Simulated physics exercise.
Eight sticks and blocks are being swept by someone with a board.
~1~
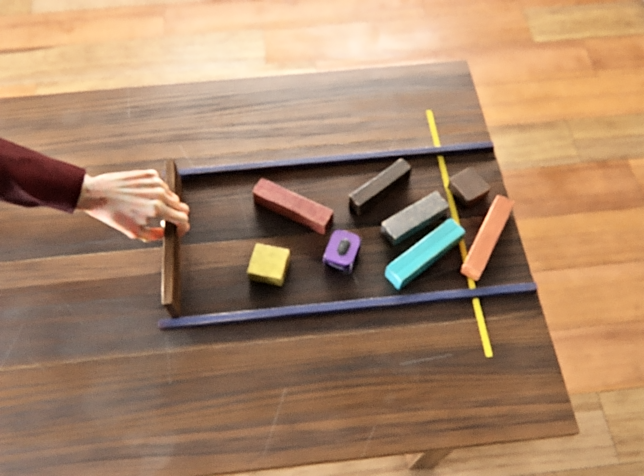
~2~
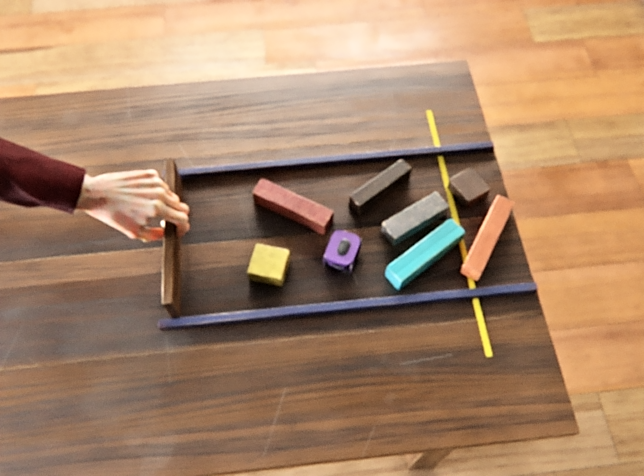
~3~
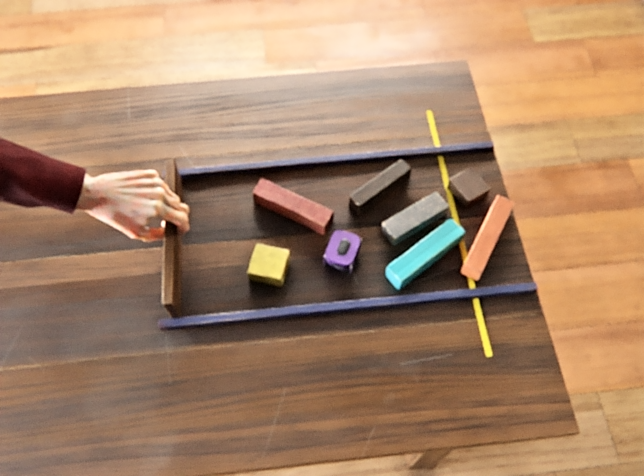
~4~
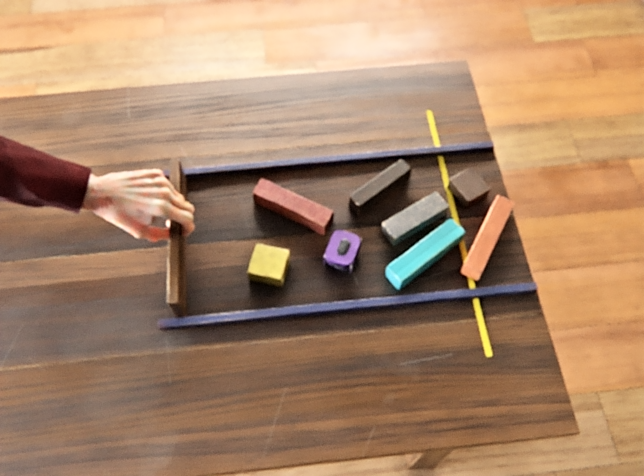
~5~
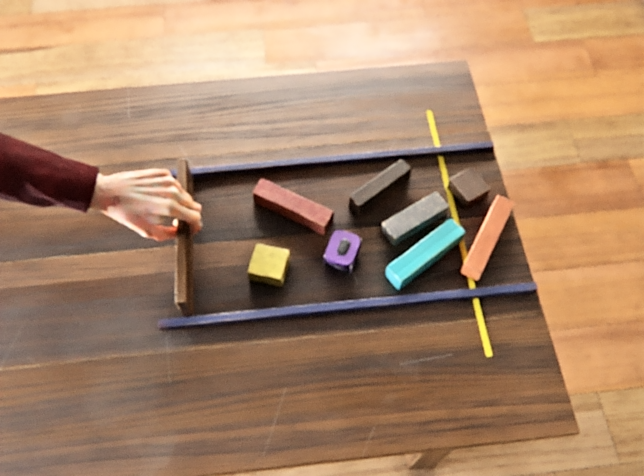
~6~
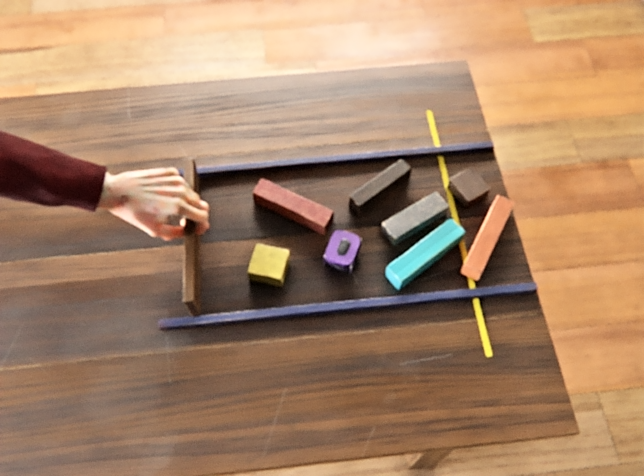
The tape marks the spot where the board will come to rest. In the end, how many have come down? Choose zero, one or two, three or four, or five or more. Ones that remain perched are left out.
By the end, three or four have come down.
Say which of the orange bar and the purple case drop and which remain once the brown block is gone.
The orange bar is gone, the purple case is still there.
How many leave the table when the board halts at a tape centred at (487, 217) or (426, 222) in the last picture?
Respectively 6 and 2.
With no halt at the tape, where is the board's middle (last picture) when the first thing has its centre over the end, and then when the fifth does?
At (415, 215) for the first, at (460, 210) for the fifth.
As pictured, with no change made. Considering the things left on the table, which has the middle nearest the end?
It's the black bar that is foremost.
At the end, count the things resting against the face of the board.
I count 2 of them.
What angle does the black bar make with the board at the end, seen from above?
It sits some 25° out of line.
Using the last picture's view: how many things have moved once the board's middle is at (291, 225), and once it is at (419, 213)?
Tally: 3; 8.
Early on, none off yet; orange bar at rest near (488, 237); brown block at rest near (468, 188); turquoise stick at rest near (425, 254).
Finally, the number that fall off is three or four; lost, grey bar, turquoise stick, brown block and orange bar.
